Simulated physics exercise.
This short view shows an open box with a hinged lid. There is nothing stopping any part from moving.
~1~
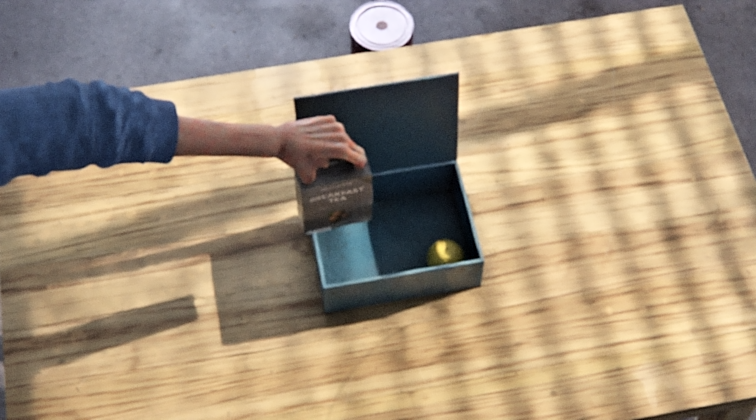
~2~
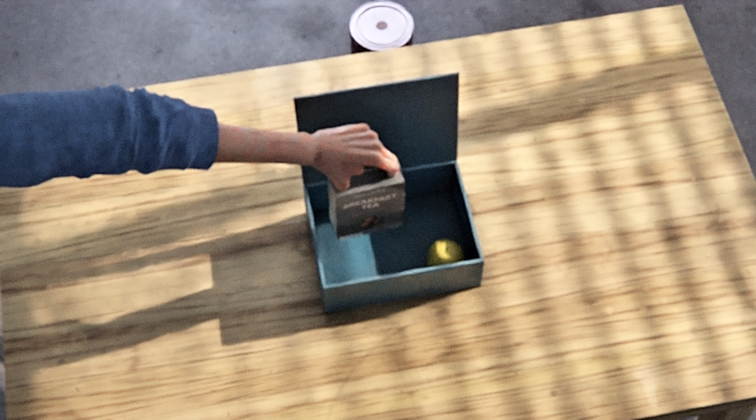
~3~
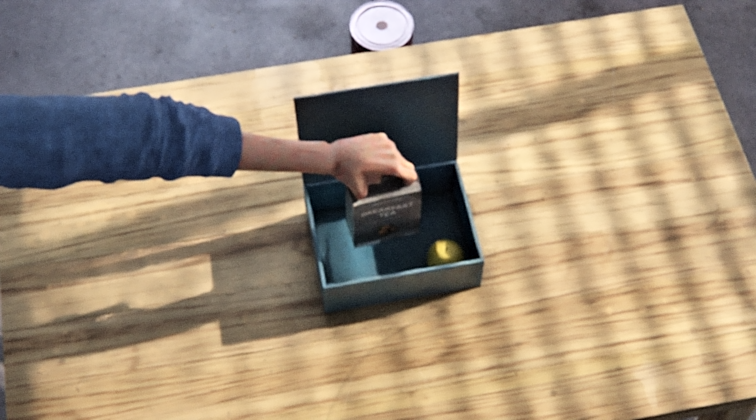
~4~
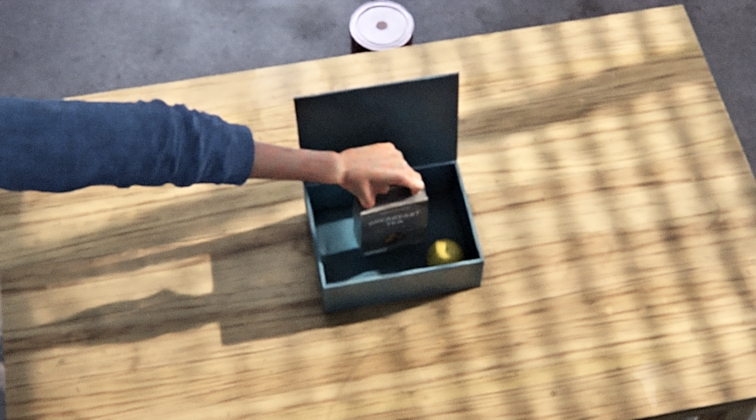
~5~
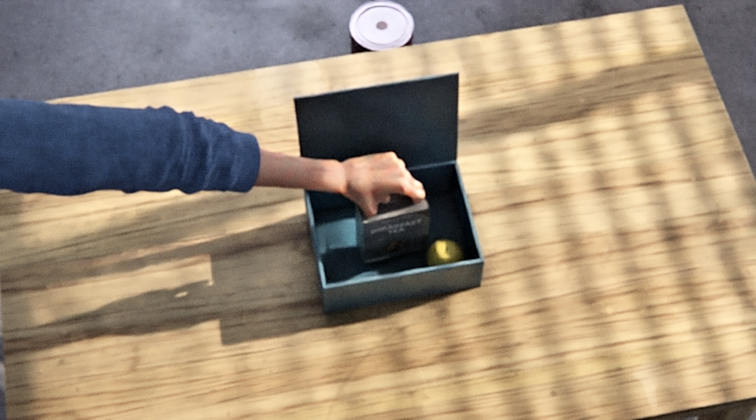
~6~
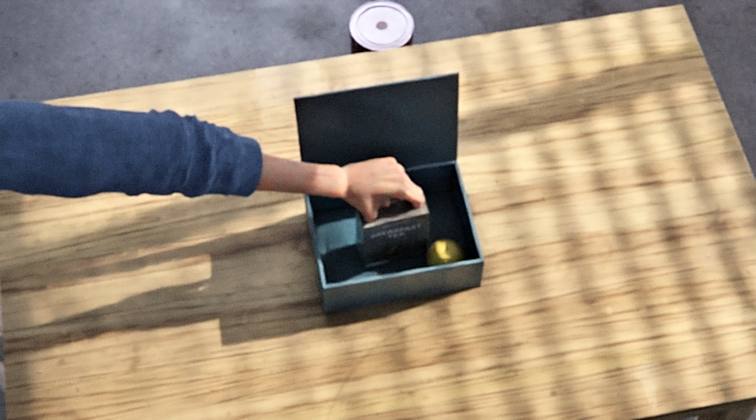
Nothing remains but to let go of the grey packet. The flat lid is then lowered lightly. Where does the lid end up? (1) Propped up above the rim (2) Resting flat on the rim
(1) Propped up above the rim.
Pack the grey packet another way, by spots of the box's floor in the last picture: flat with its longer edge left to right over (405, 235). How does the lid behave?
Well, in that case it fits down fine.
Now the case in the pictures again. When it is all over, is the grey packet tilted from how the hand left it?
By the end the grey packet has kept its angle.
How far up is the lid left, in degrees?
The answer is about 35 degrees.
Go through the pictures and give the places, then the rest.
The first frame shows still above its spot; grey packet (334, 192).
The second frame shows still above its spot; grey packet (366, 199).
The third frame shows still above its spot; grey packet (383, 207).
The fourth frame shows still above its spot; grey packet (390, 215).
The fifth frame shows still above its spot; grey packet (392, 224).
The sixth frame shows in place under the hand; grey packet (392, 228).
Then, 1.00 s on from there, lid starting down.
Then, 1.40 s on from there, lid 72° above the rim.
Then, 1.60 s on from there, lid 58° above the rim.
Then, 1.80 s on from there, lid 42° above the rim.
In the end, lid 36° above the rim; both unmoved. At the end, from the last picture's camera, grey packet near (392, 229).
